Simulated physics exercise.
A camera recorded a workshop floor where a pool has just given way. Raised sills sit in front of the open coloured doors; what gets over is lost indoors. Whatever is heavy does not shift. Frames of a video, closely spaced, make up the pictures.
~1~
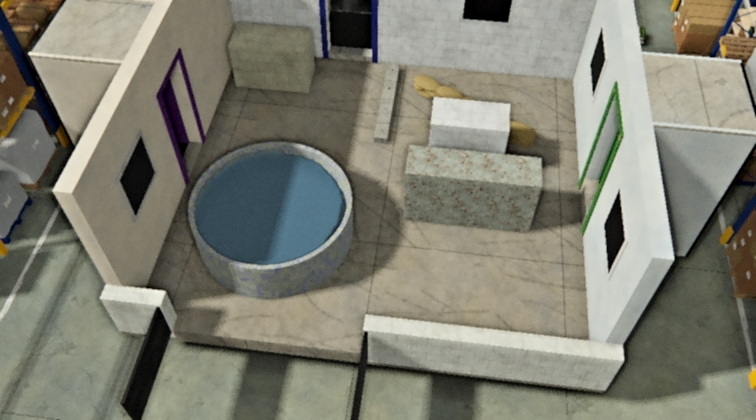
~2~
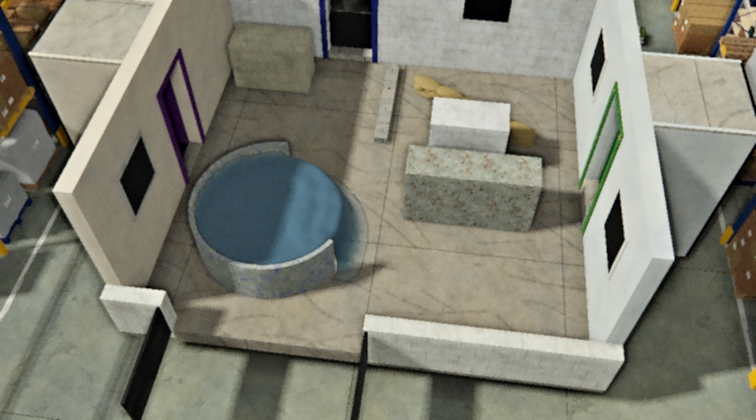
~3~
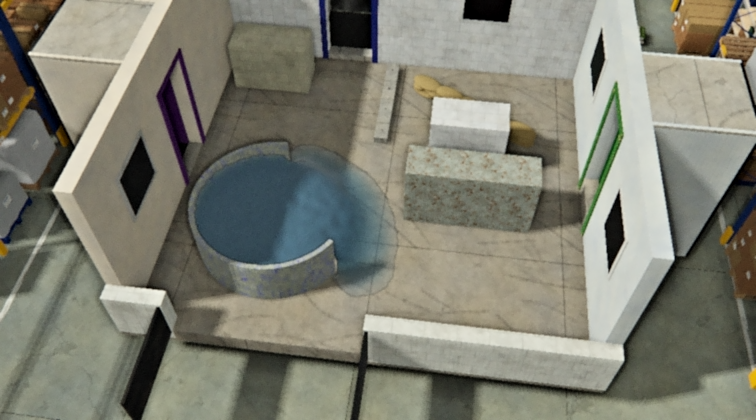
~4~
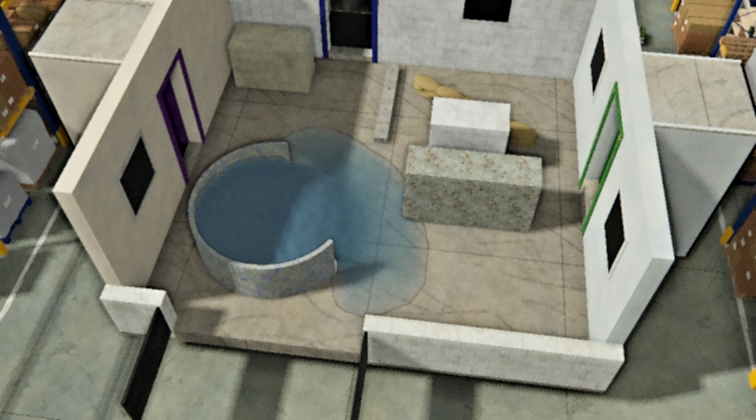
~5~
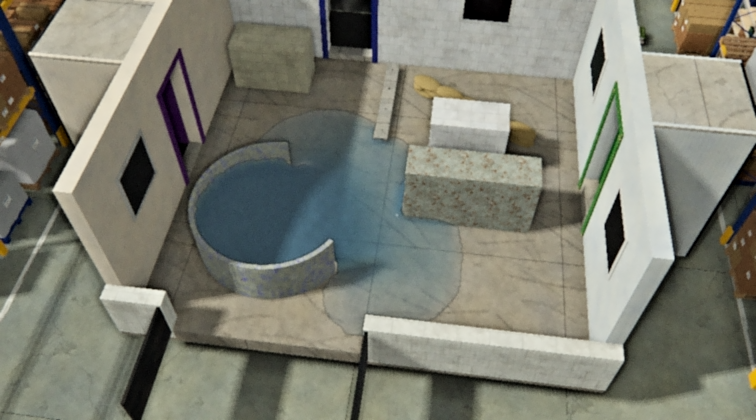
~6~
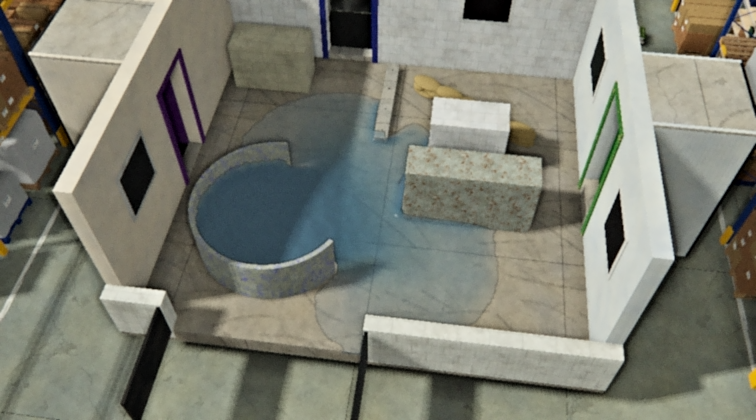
Water pouring through a gap in a round pool's wall, spreading across the workshop floor and around a speckled stone block.
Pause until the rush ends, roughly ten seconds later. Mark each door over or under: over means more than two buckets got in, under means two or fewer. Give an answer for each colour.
Purple door - over, green door - under, blue door - over.
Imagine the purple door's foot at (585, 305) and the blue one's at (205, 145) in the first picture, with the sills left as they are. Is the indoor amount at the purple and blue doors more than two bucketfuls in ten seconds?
Briefly, the purple door crosses the line and the blue door never reaches it.
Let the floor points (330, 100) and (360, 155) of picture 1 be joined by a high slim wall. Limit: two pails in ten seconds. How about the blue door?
Result - blue door remains within limits.
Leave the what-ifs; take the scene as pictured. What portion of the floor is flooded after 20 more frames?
About 75 percent.
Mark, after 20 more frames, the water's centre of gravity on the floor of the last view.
I'd say near (412, 187).
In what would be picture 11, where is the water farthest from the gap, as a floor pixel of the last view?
I'd go with roughly (579, 364).
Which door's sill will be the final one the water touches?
It is the door marked purple.
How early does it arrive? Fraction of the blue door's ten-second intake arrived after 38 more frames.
Around 100 in a hundred.
A moment on, water covers 55 % of the floor; the purple door not reached, the green door not reached, the blue door under two buckets in.
Next, water covers 60 % of the floor; the purple door not reached, the green door wet at the sill, nothing in, the blue door over two buckets in.
Then, water covers 75 % of the floor; the purple door not reached, the green door wet at the sill, nothing in, the blue door far over two buckets in.
Later, water covers 95 % of the floor; the purple door wet at the sill, nothing in, the green door wet at the sill, nothing in, the blue door far over two buckets in.
In the end, water covers 95 % of the floor; the purple door over two buckets in, the green door wet at the sill, nothing in, the blue door far over two buckets in.
